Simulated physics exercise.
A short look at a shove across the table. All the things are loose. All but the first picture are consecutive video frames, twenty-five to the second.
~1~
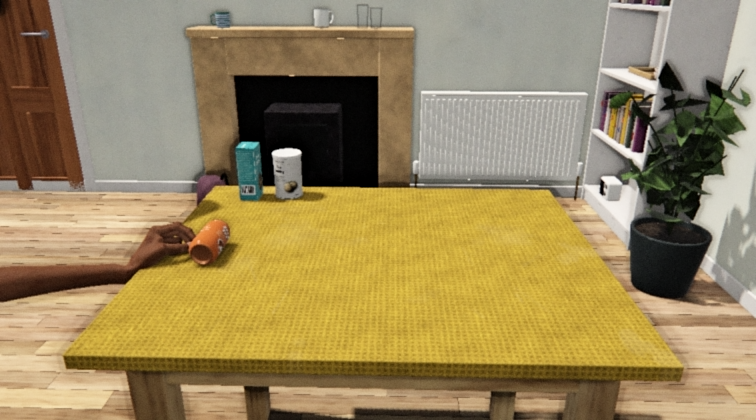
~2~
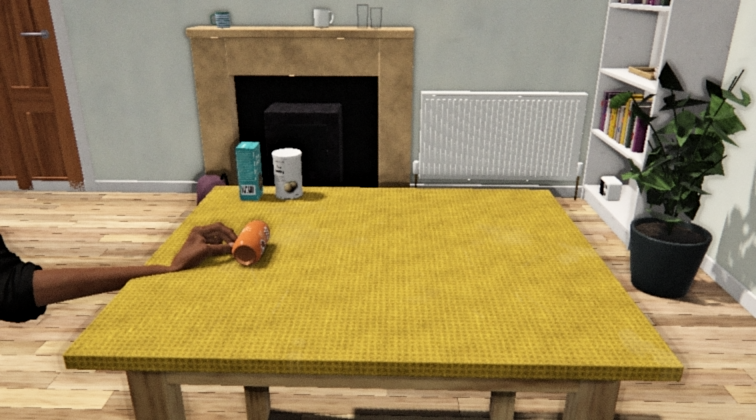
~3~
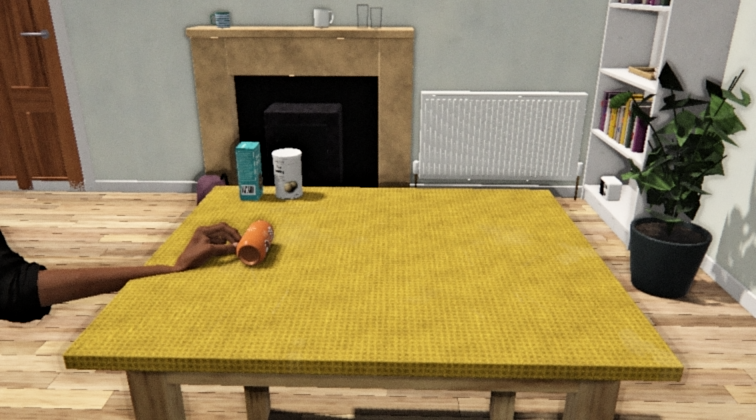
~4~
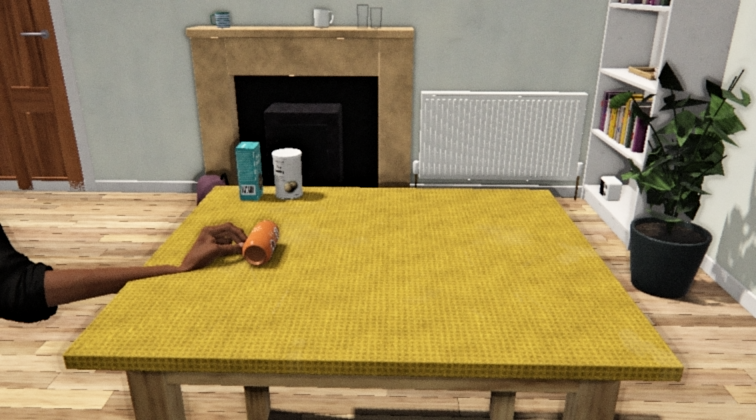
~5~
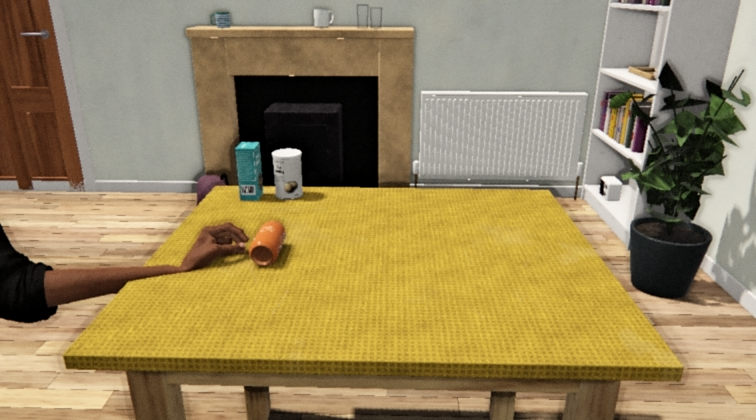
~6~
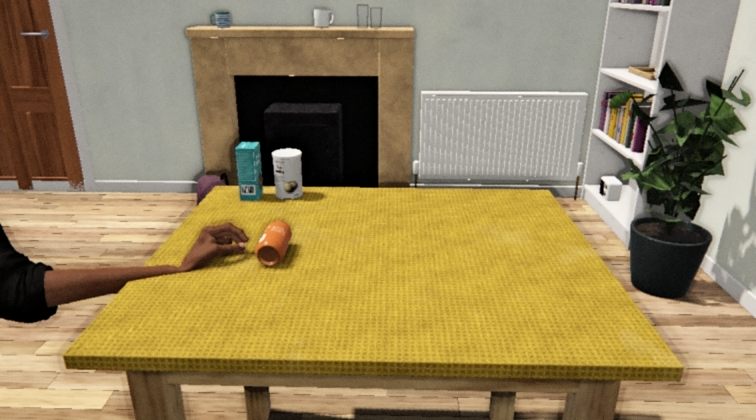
The clip opens on a yellow-covered table where a hand at the left touches an orange can lying on its side, with a teal carton and a white container standing behind. The hand pushes the can a short way right, then stays still while the can rolls slightly farther right, leaving a small gap.
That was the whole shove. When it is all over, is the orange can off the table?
The orange can remains on top.
Then, 0.20 s later than the last frame, orange can moved about its own width near (301, 243).
Then, 0.50 s later than the last frame, orange can moved well along near (329, 243).
When it is over, moved from the start, orange can. End places, in pixels of the last picture, orange can near (345, 244).
